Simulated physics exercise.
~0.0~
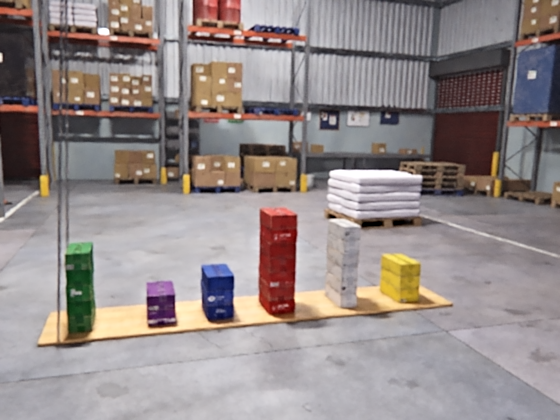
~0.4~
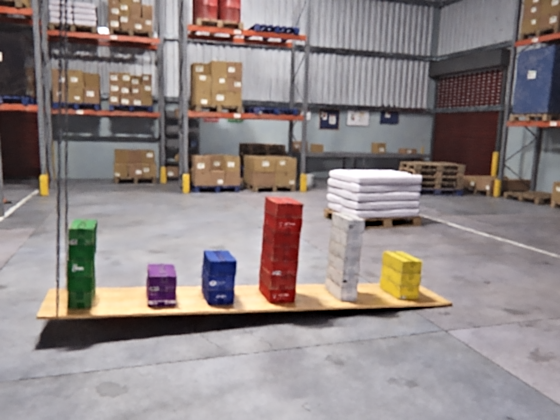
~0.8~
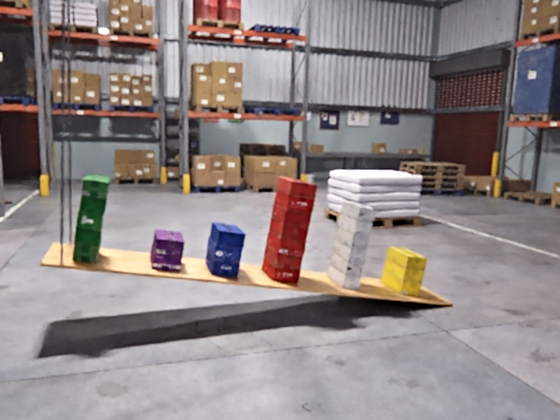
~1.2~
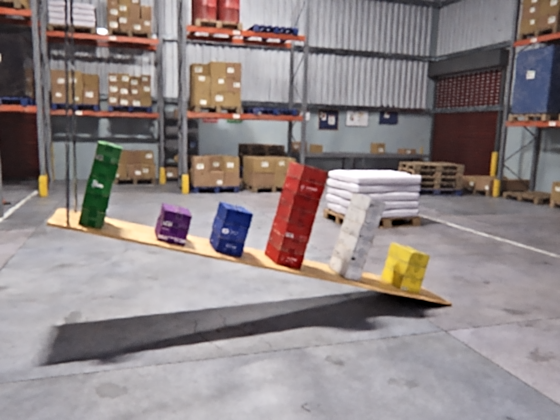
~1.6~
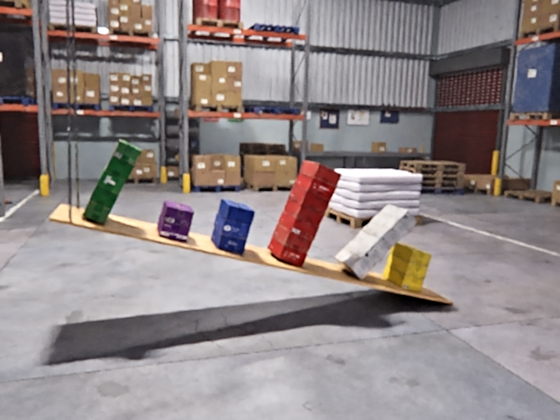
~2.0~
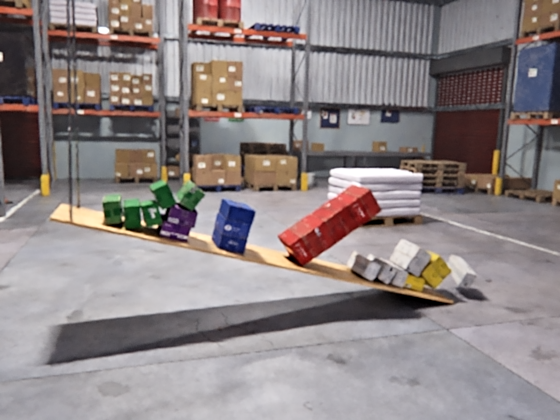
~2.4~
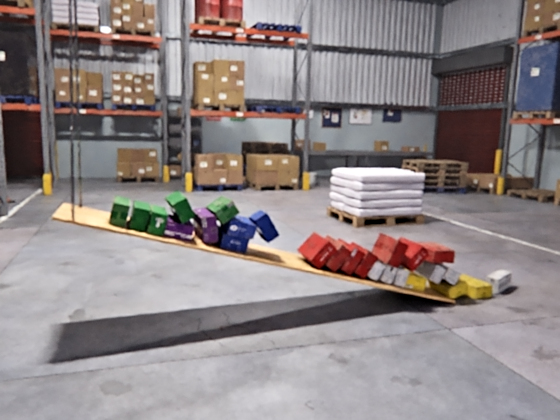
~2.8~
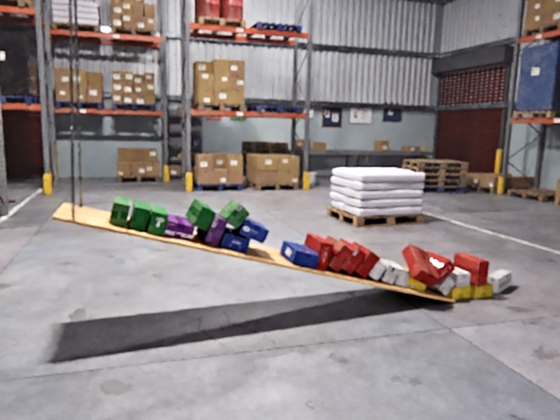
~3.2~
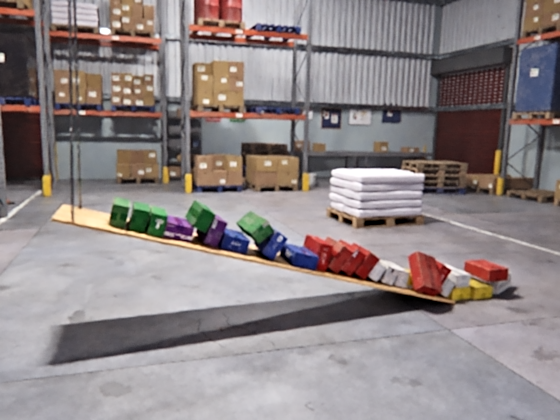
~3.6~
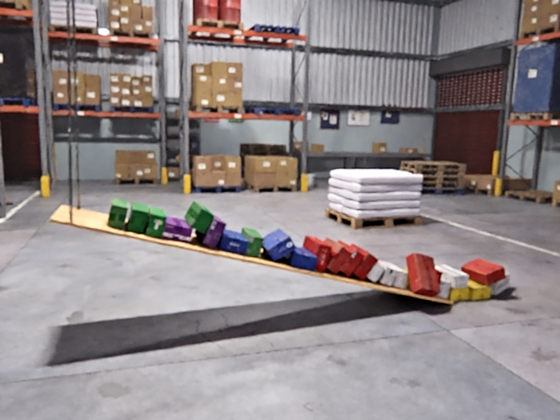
The footage shows six coloured stacks of boxes on a board in a warehouse as its left end rises, tilting it down to the right; the white, green and red stacks topple, then the purple and blue, leaving boxes strewn along the slope and heaped at its lower end.
